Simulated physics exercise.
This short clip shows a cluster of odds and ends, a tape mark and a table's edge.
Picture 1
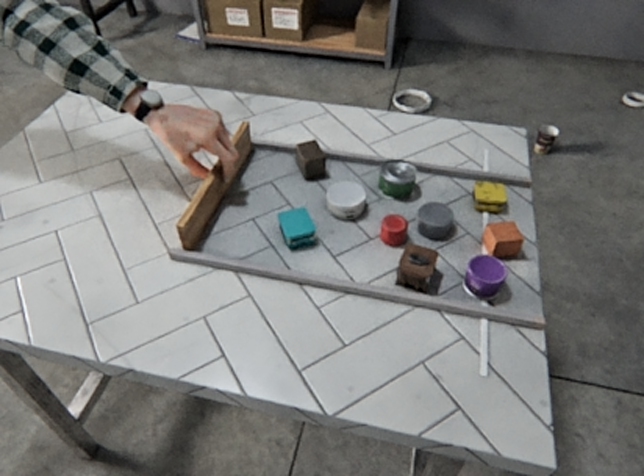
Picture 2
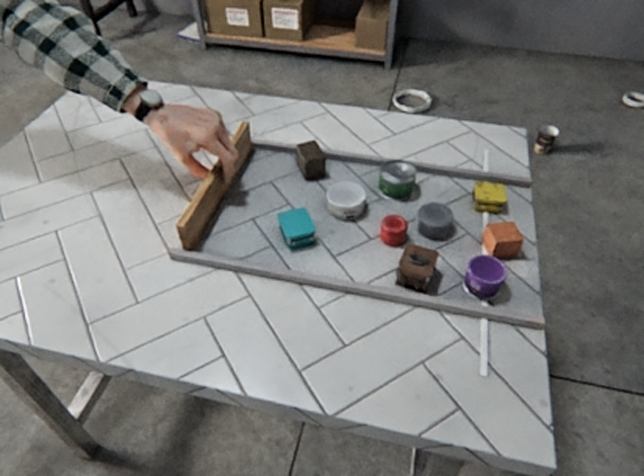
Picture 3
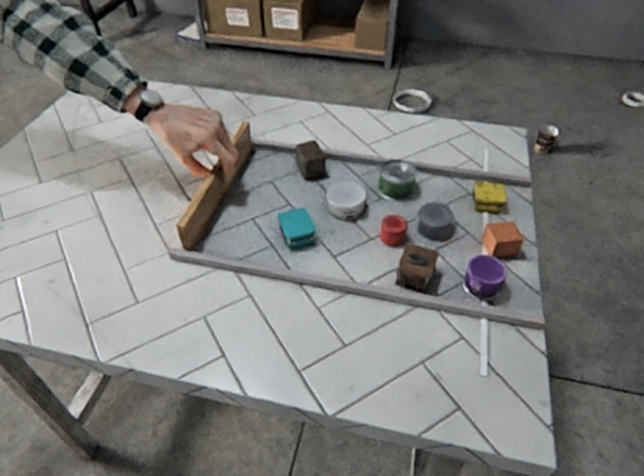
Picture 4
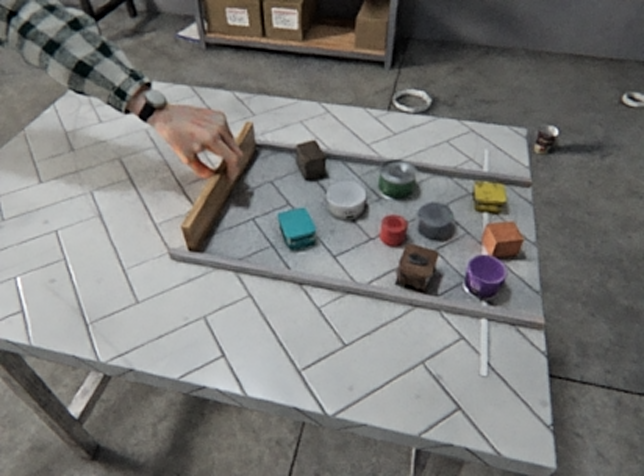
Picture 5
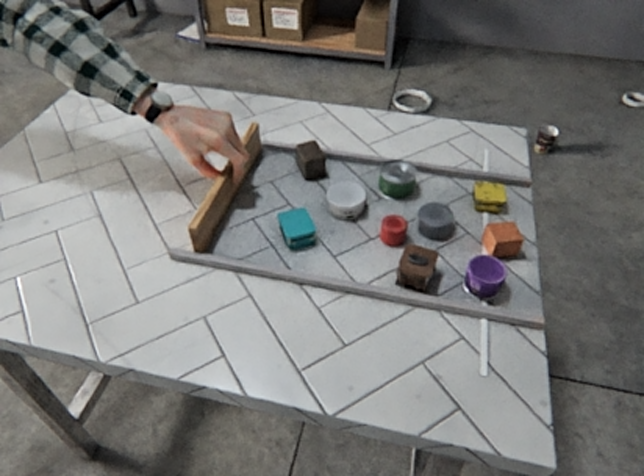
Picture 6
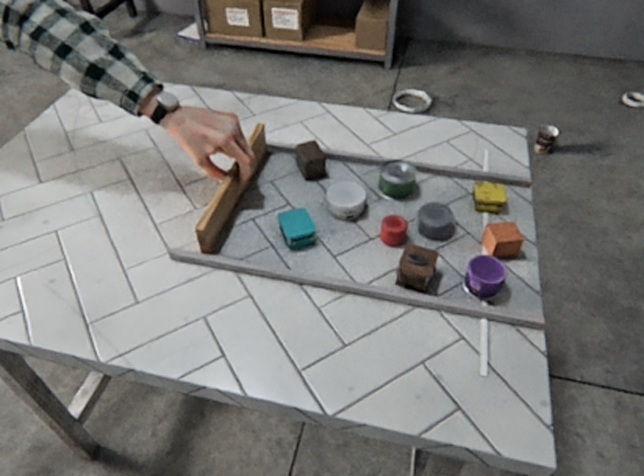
A pale, herringbone-patterned table stands on a grey concrete floor, seen from a raised, fixed viewpoint, with boxes on a shelf behind. Inside a shallow grey tray sit teal, black, white, green, red, grey and brown things, with yellow, orange and purple ones near a pale tape strip at right. A hand in a checked sleeve holds a wooden board almost still, then slides it slightly right, touching nothing else.
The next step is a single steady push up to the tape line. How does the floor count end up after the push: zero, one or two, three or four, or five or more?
Drops: A trio or a quartet.
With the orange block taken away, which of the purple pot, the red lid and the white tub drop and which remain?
Purple pot: Over the edge. Red lid: Still there. White tub: Still there.
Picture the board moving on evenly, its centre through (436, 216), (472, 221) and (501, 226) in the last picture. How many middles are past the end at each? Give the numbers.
0, 3, 6.
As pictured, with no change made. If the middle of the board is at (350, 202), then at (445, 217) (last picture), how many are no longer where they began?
The count reaches 4 first and 10 second.
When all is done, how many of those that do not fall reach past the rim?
2, I think.
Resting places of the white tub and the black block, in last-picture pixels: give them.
The one named first is at (508, 223), the next at (500, 192).
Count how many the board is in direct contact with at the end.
It touches 4.
Soon after, none off yet; orange block at rest near (502, 240); yellow case at rest near (488, 198); purple pot at rest near (484, 277).
At rest, the number that fall off is three or four; fallen, grey lid, purple pot, yellow case and orange block.
